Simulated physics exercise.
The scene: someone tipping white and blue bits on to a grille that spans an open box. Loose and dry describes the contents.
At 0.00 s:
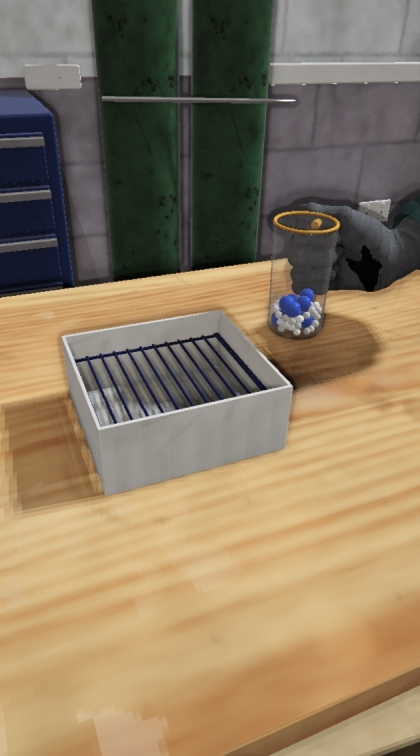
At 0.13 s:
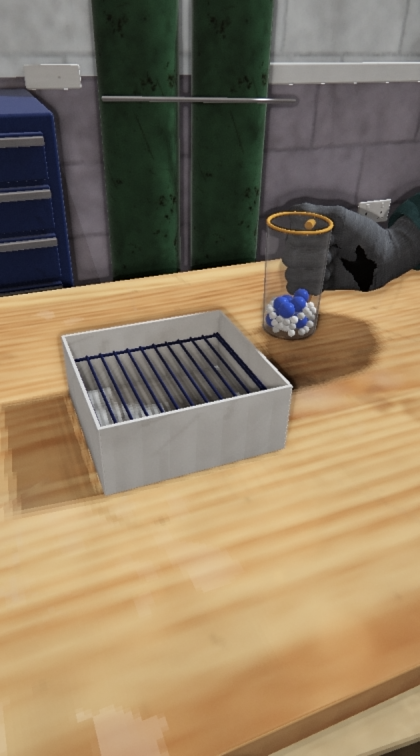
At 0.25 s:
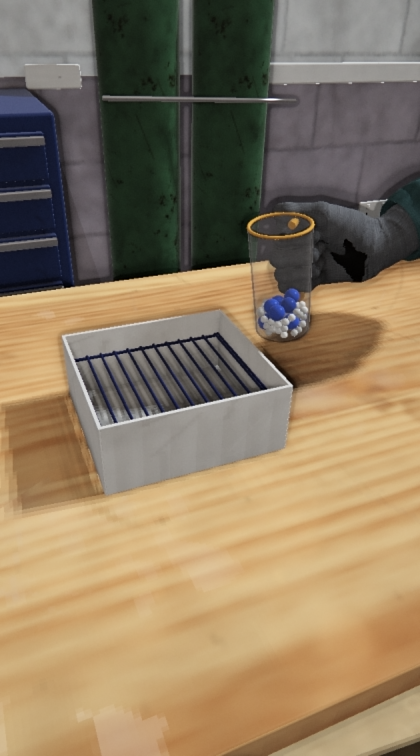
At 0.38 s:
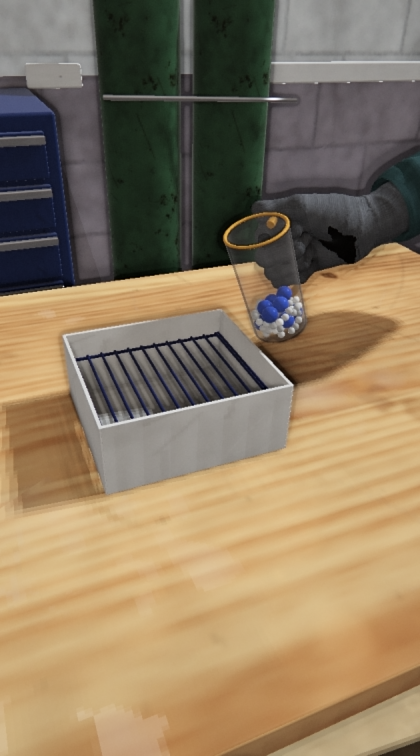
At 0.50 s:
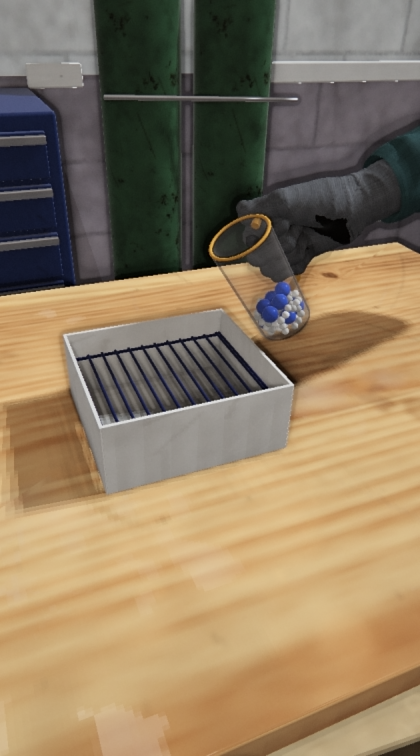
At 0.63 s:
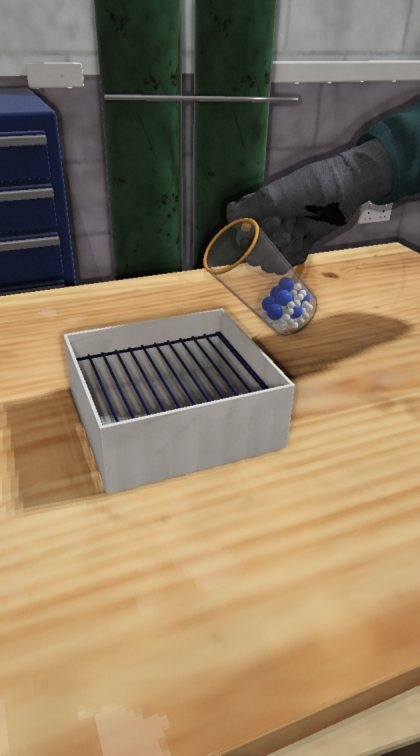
Gloved hand tilting a clear, orange-rimmed cup of blue and white balls leftward beside an open box with a dark grille.
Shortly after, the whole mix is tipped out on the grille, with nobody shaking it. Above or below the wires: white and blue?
The white pieces make it through; the blue pieces don't get through.
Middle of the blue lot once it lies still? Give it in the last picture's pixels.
Its middle ends up around (175, 369) in the last picture.
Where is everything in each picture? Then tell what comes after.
In the first picture, cup at (300, 277), upright; rack at (105, 397), 14 wires across; white wooden balls at (294, 313), narrower than the gaps; blue wooden balls at (304, 304), wider than the gaps.
In the second picture, cup at (294, 278), upright; blue ones at (298, 304).
In the third picture, cup at (281, 279), tipped 7°; white ones at (281, 315).
In the fourth picture, cup at (269, 281), tipped 19°; blue ones at (281, 305).
In the fifth picture, cup at (263, 282), tipped 31°; white ones at (278, 310).
In the sixth picture, cup at (264, 282), tipped 43°; rack at (106, 396); white ones at (286, 311); blue ones at (284, 298).
Around 0.84 s, white ones, all in the cup; blue ones, all in the cup.
Around 1.11 s, white ones, all in the cup; blue ones, all in the cup.
Around 1.39 s, white ones, nearly all in the cup, a small part on or over the wires; blue ones, about two thirds in the cup, about a third on or over the wires.
Finally (2.8 s), white ones, nearly all under the rack, a stray few outside the box; blue ones, all on the wires, none under the rack.
